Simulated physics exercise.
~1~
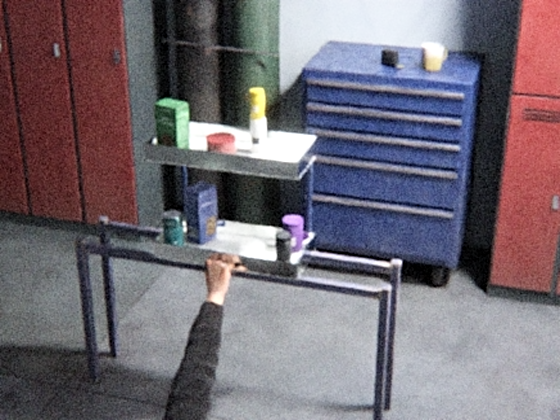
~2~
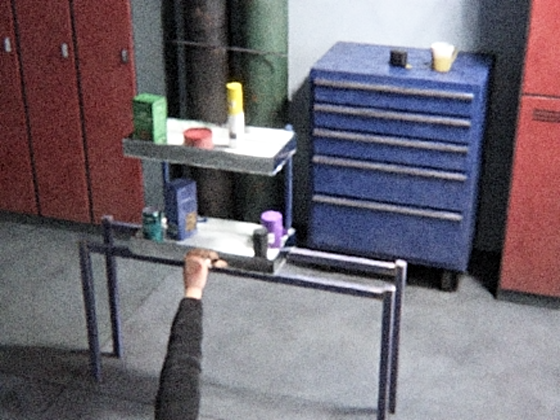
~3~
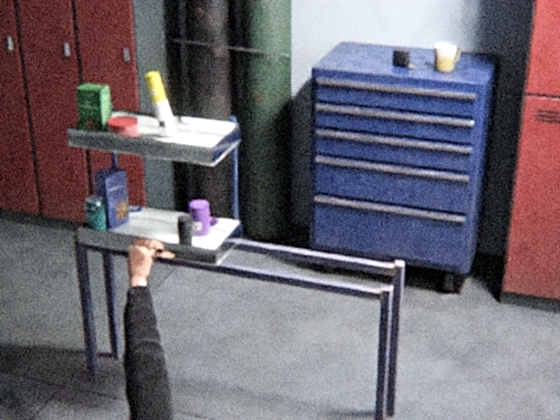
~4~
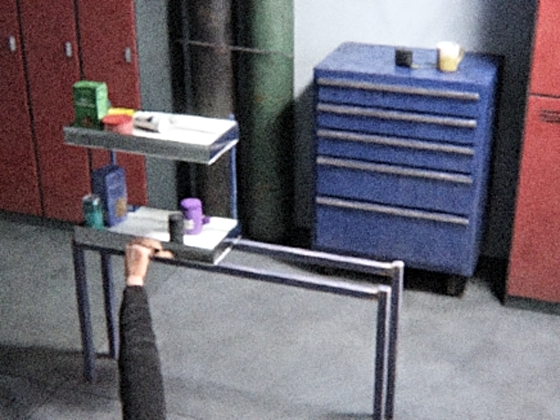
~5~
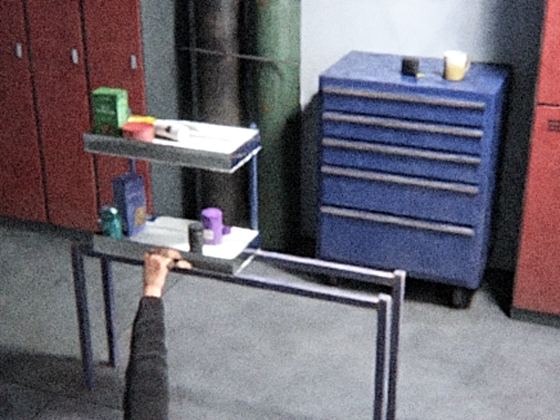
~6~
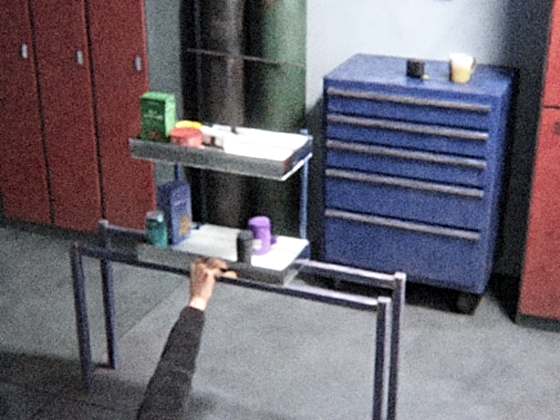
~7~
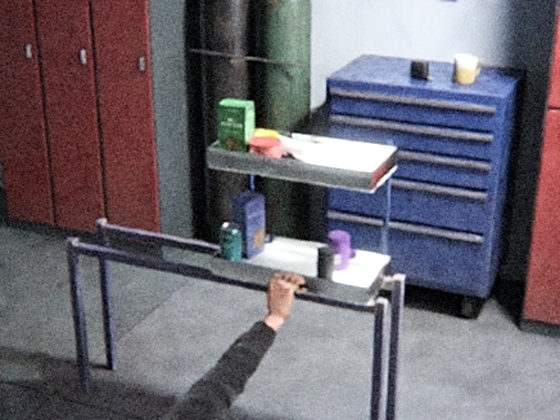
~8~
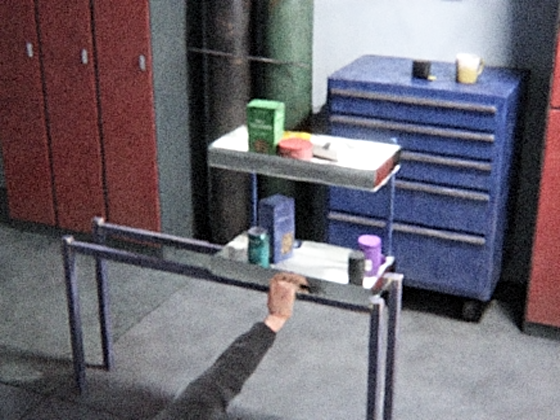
Hand sliding a two-tier shelf left, then right along a rail frame, yellow and white shakers toppling and staying on top.
